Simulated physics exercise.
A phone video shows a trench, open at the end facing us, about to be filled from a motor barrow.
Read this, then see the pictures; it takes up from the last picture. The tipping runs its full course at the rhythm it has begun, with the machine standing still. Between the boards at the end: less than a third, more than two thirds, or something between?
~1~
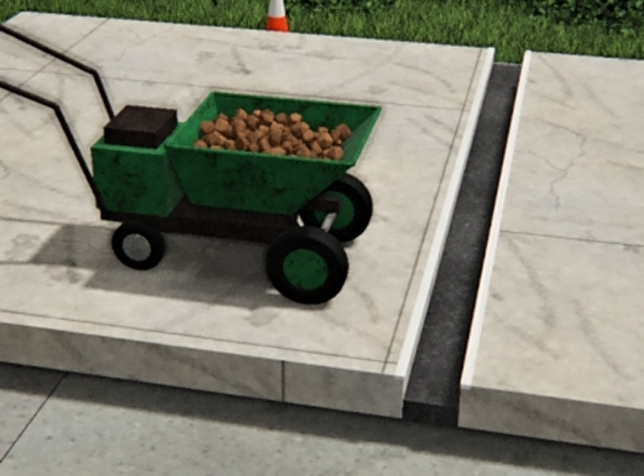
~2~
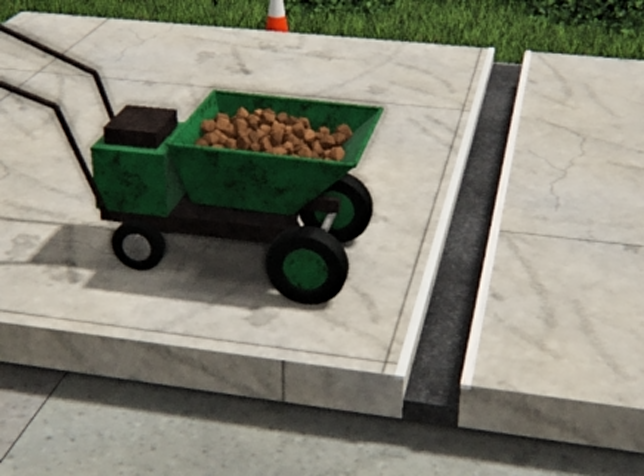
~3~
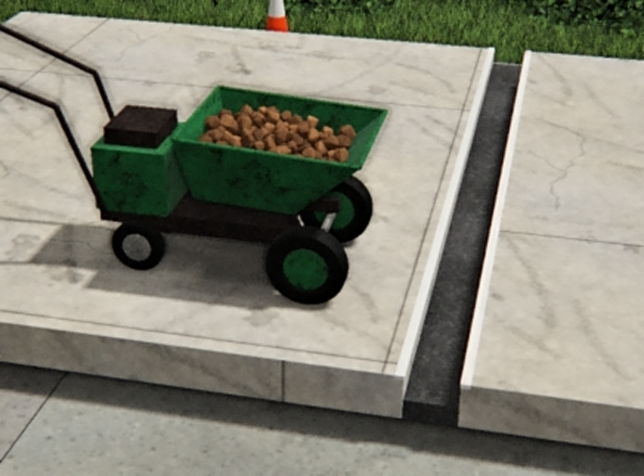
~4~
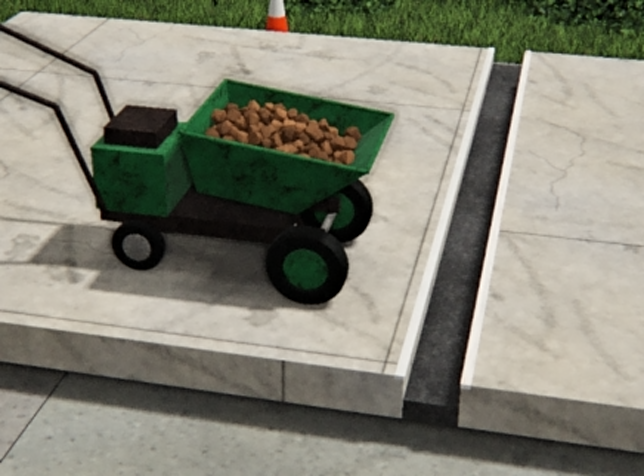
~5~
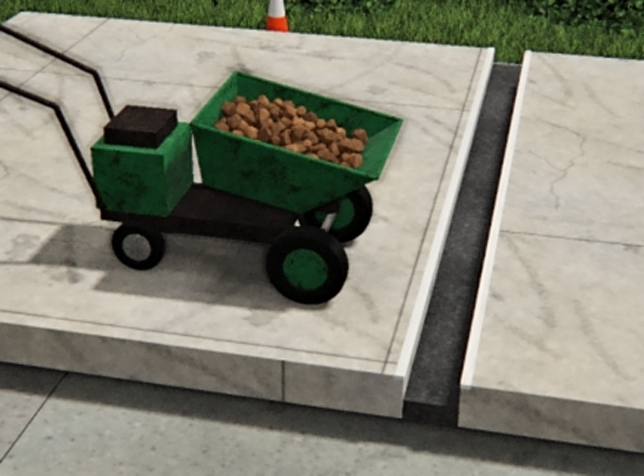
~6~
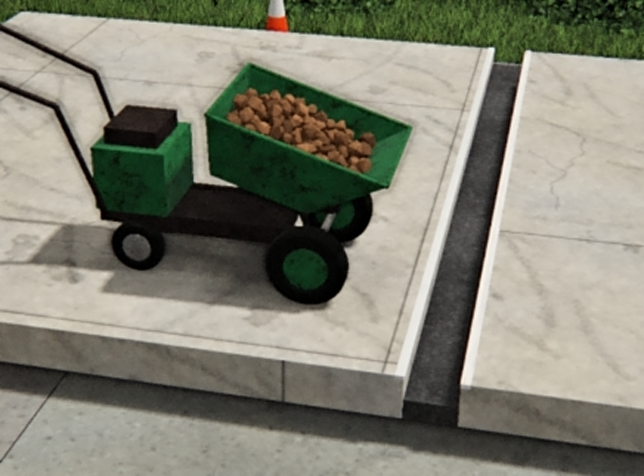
What falls in is a third up to two thirds.
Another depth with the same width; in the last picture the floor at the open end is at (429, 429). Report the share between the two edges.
I'd guess close to 70 percent.
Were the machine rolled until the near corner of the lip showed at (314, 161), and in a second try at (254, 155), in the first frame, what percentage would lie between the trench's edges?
60 % and 30 %.
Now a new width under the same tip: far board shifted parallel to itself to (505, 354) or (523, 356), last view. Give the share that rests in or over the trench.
Roughly 80 % and 90 %.
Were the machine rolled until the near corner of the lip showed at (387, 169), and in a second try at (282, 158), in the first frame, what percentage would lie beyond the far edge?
That works out to 70 per cent for the first position and 0 per cent for the second.
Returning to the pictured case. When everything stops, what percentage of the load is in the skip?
Roughly 15 per cent.
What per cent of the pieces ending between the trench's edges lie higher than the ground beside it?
Estimate: Near 25 per cent.
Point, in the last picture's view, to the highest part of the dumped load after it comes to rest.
Top at rest: Roughly (486, 272).
Soon, skip tipped steeply; all in the skip.
A while on, skip tipped right over; about half in the skip; about a quarter in or heaped over the trench; a small part beyond it; a stray few falling.
Towards the end, skip tipped right over; a small part in the skip; about half in or heaped over the trench; about a third beyond it.
Finally, skip tipped right over; a small part in the skip; about half in or heaped over the trench; about a third beyond it.
